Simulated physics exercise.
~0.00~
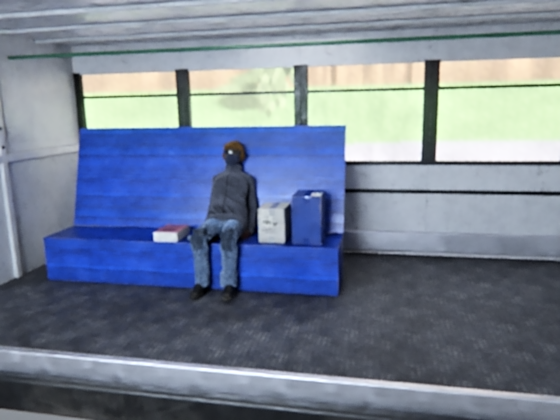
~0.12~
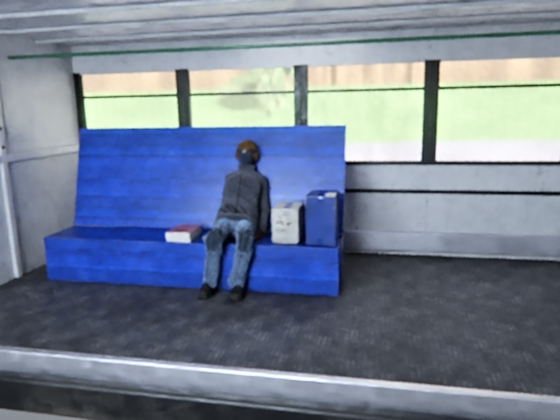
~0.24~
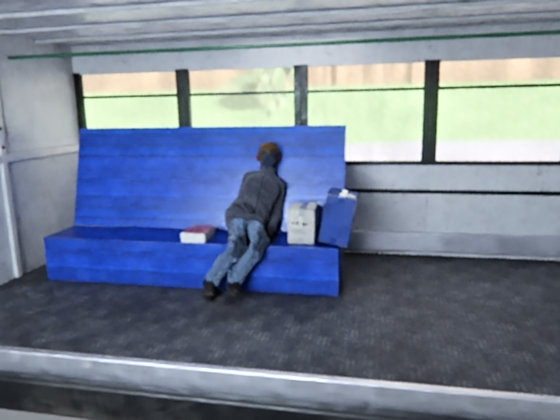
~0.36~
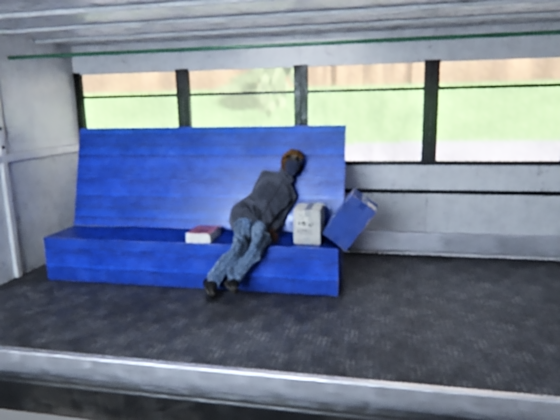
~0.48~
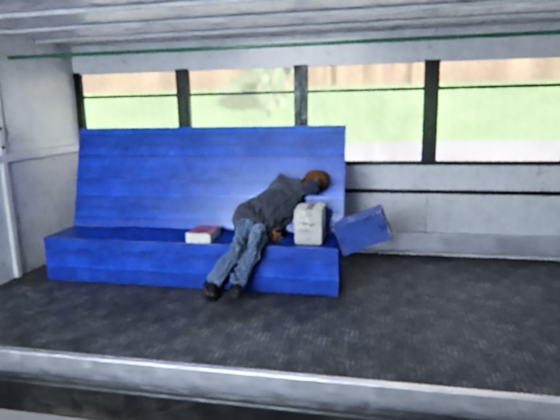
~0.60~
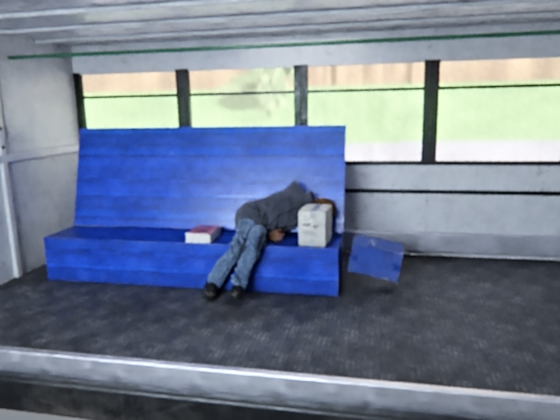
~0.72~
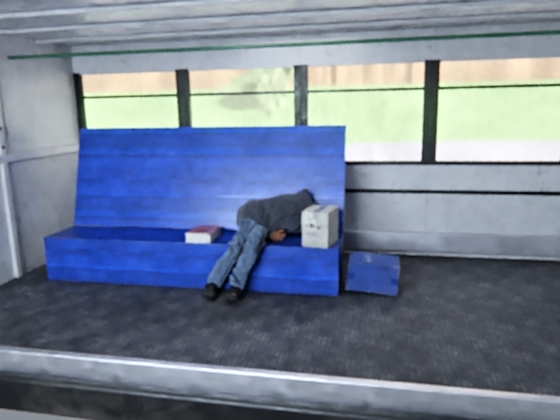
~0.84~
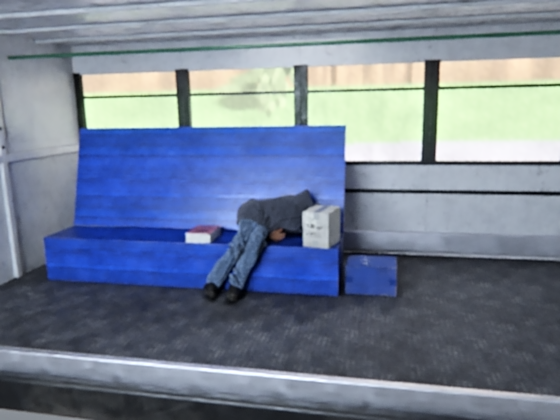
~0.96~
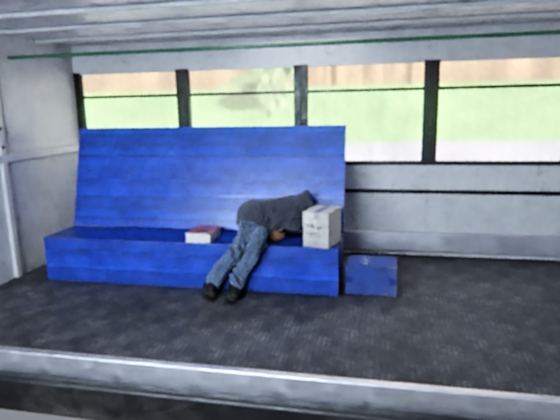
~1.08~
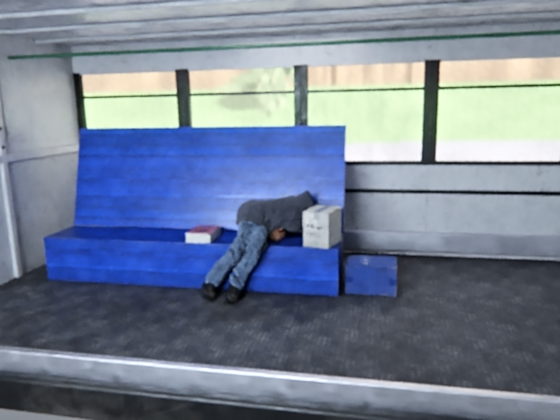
We see a limp seated figure on a blue bench slide right with a pink folder, a white holdall and a blue pack; the pack tips off the bench end onto the floor, while the figure slumps sideways against the upright holdall and everything settles.
